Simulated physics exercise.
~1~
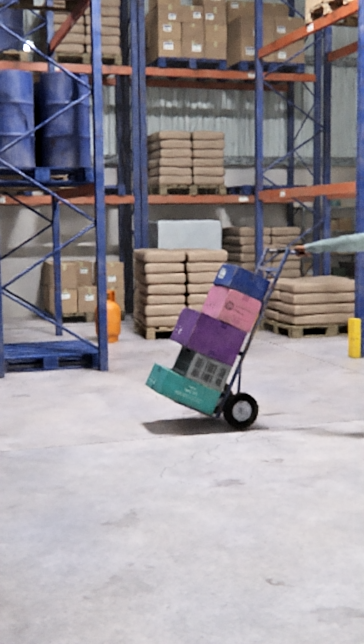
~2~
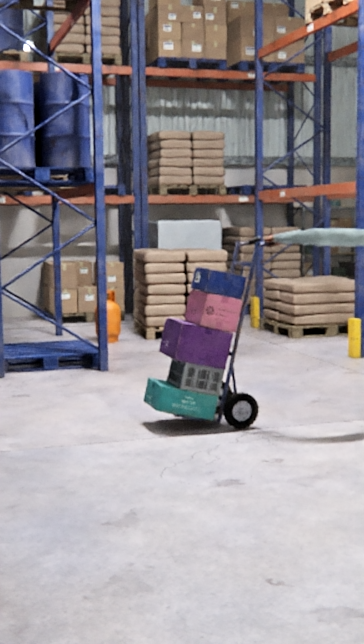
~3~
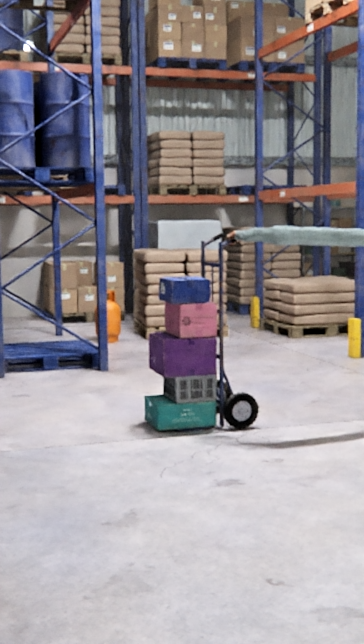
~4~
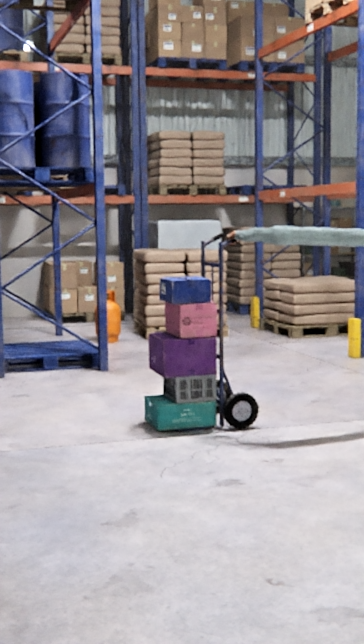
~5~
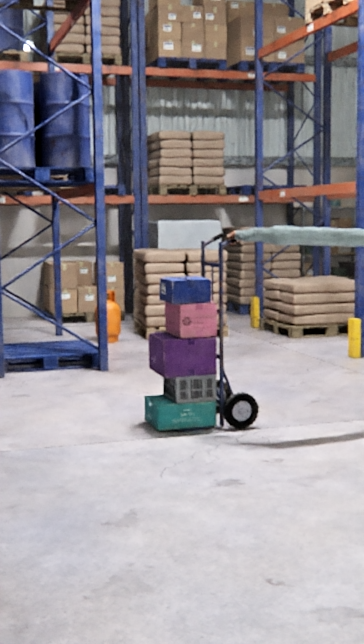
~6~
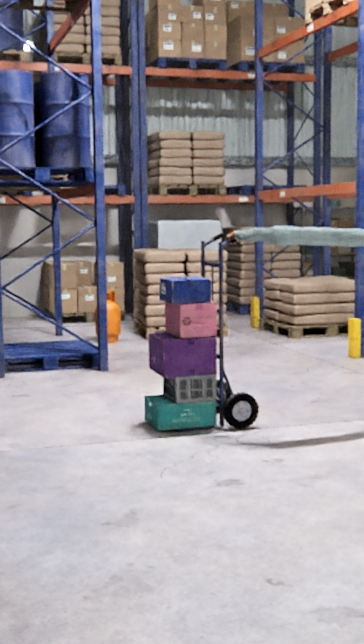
A sack truck stacked with five colourful boxes and crates, leaning back to the right in a warehouse, was swung upright by an outstretched arm at its handle, and the stack settled on the floor and stayed standing, with nothing falling off.
